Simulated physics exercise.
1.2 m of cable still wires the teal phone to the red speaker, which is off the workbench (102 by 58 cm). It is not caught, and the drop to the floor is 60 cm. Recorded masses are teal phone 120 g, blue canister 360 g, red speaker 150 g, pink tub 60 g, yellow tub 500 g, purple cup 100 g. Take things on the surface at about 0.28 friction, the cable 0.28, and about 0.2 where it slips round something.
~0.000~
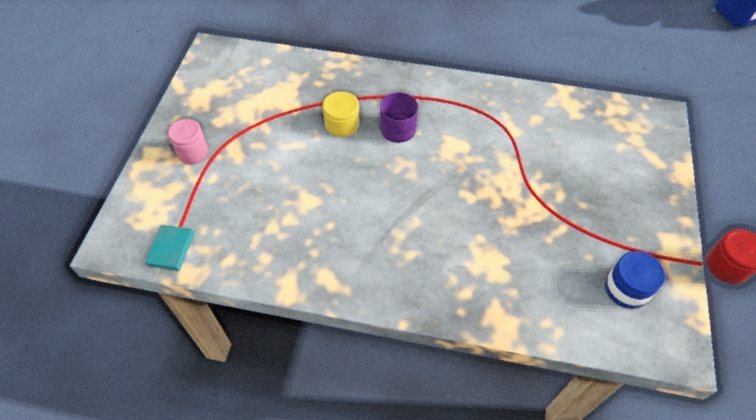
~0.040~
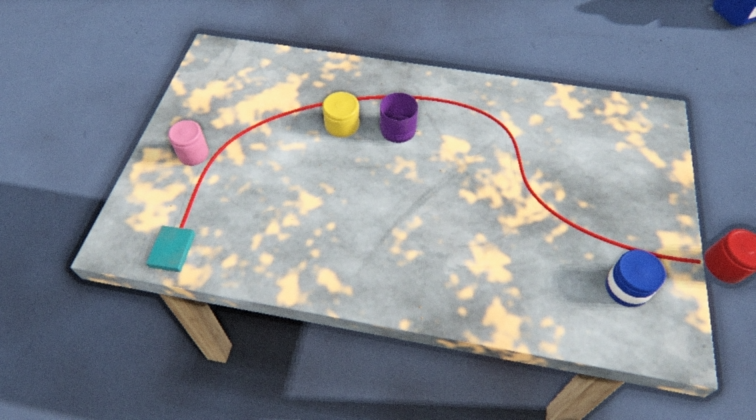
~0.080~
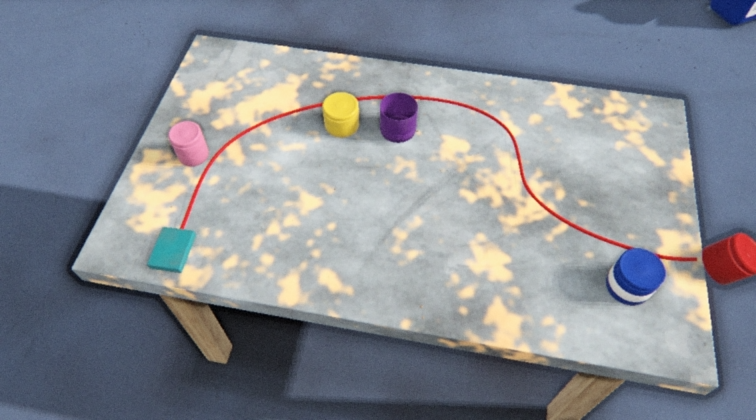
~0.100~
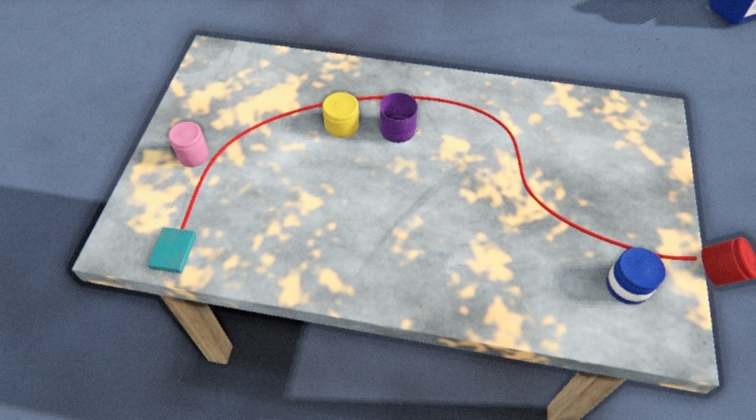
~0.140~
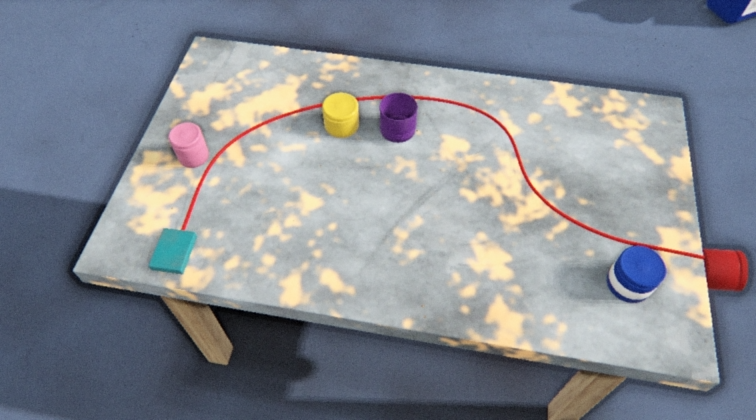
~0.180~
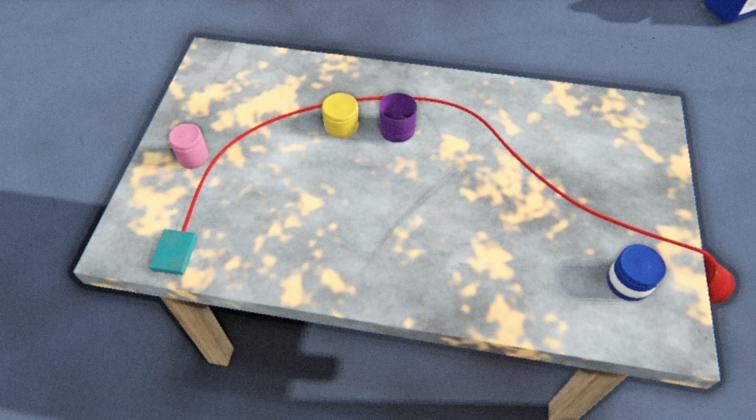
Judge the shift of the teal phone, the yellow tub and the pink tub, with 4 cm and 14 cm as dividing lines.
One by one: The teal phone will make a big move; the yellow tub will make a small move; the pink tub will make a small move.
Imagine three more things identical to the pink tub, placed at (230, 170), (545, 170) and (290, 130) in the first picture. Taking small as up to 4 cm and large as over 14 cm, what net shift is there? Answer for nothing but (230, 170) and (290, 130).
In order they come out mid-range and mid-range.
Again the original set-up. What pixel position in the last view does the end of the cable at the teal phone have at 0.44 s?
(253, 214), roughly.
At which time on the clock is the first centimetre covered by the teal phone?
About: Teal phone 0.30 s.
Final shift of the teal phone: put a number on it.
Net shift for the teal phone is around 40 cm.
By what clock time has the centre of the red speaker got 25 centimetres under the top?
0.36 s.
By 0.4 s, the cable's tail end at (253, 214); teal phone 12 cm off its start, red speaker over the edge, purple cup 6 cm off its start.
By 0.7 s, the cable's tail end at (303, 133); teal phone 29 cm off its start, yellow tub 1 cm off its start, red speaker over the edge.
By 0.9 s, the cable's tail end at (332, 98); teal phone 39 cm off its start at (322, 107), yellow tub 1 cm off its start at (344, 108), red speaker over the edge.
By 1.2 s, the cable's tail end at (332, 98); teal phone 39 cm off its start, yellow tub 1 cm off its start, red speaker over the edge.
By 2.4 s, the cable's tail end at (332, 98); teal phone 39 cm off its start at (322, 107), yellow tub 1 cm off its start at (344, 108), pink tub 0 cm off its start at (184, 135), red speaker over the edge.
